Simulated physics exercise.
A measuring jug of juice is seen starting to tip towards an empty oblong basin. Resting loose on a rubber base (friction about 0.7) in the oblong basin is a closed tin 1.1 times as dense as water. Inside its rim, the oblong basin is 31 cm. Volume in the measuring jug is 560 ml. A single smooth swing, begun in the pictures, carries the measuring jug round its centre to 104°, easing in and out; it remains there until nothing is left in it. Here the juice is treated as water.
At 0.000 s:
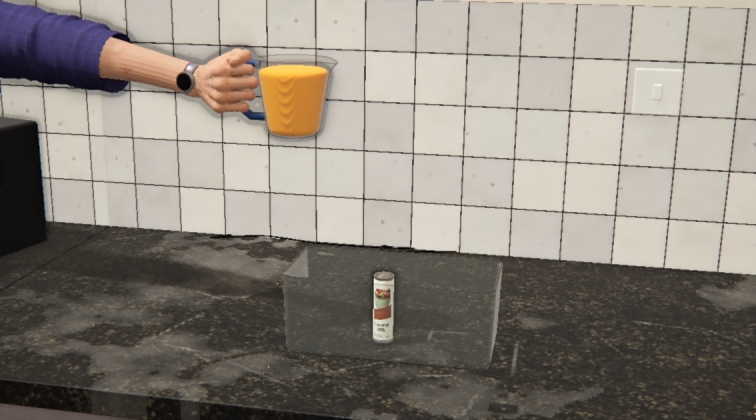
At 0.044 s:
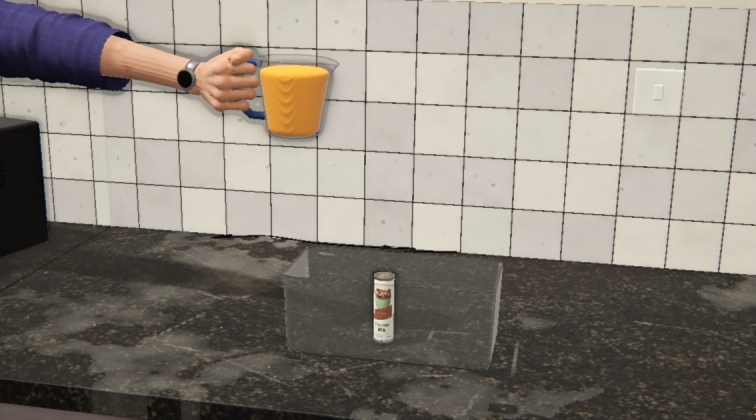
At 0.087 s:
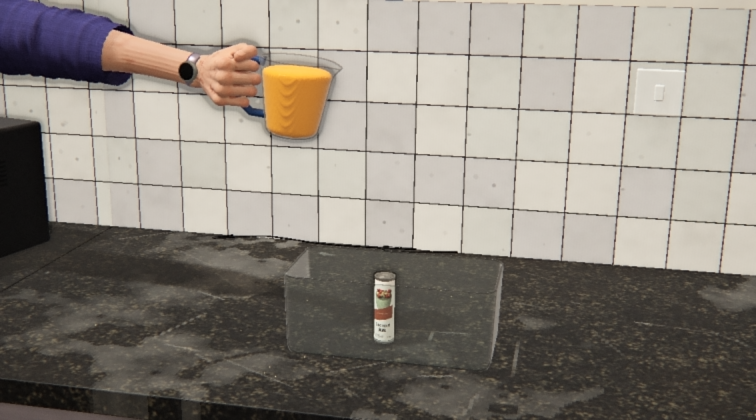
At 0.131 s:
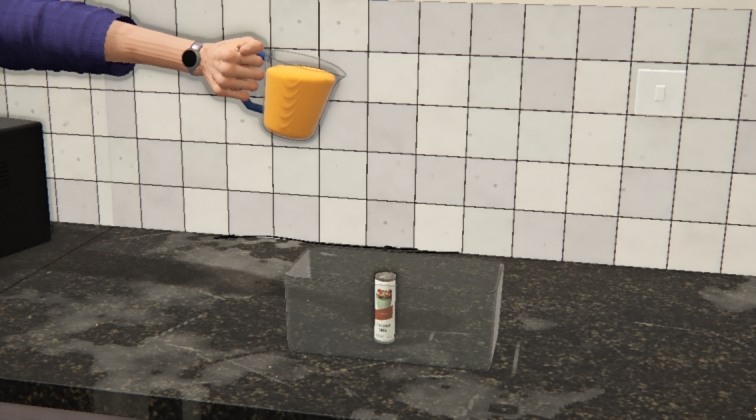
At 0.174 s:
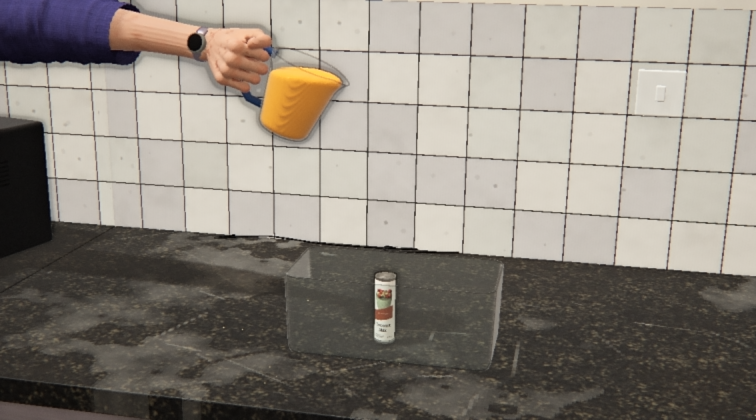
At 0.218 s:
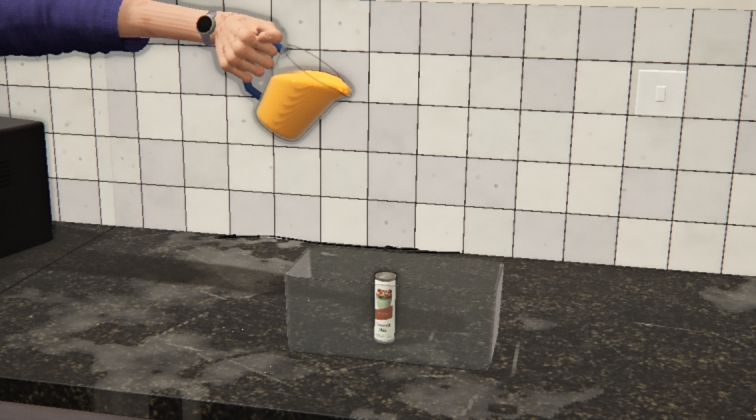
A hand tilts a measuring jug of orange juice rightward above a clear basin holding a tin.
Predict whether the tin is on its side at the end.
It ends up erect.
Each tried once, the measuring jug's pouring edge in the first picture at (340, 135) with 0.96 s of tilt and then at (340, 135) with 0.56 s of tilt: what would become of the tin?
Try 1: Tipped over; try 2: Tipped over.
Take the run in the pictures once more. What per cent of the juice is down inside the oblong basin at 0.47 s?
About 6 per cent.
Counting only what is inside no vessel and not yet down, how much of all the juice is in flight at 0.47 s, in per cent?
Close to 50 in a hundred.
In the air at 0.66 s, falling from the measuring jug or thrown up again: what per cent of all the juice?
Around 30 per cent of the liquid is in flight.
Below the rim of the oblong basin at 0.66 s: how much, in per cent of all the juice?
Around 64 in a hundred.
After 0.47 s the tilt is 98° and 45 per cent is still to pour; the tin stands where it began.
After 0.66 s the tilt is 104° and 8 per cent is still to pour; the tin stands where it began.
After 0.85 s the tilt is 104° and 0 per cent is still to pour; the tin stands where it began.
After 1.06 s the tilt is 104° and 0 per cent is still to pour; the tin stands where it began.
In the end the tin stands where it began.
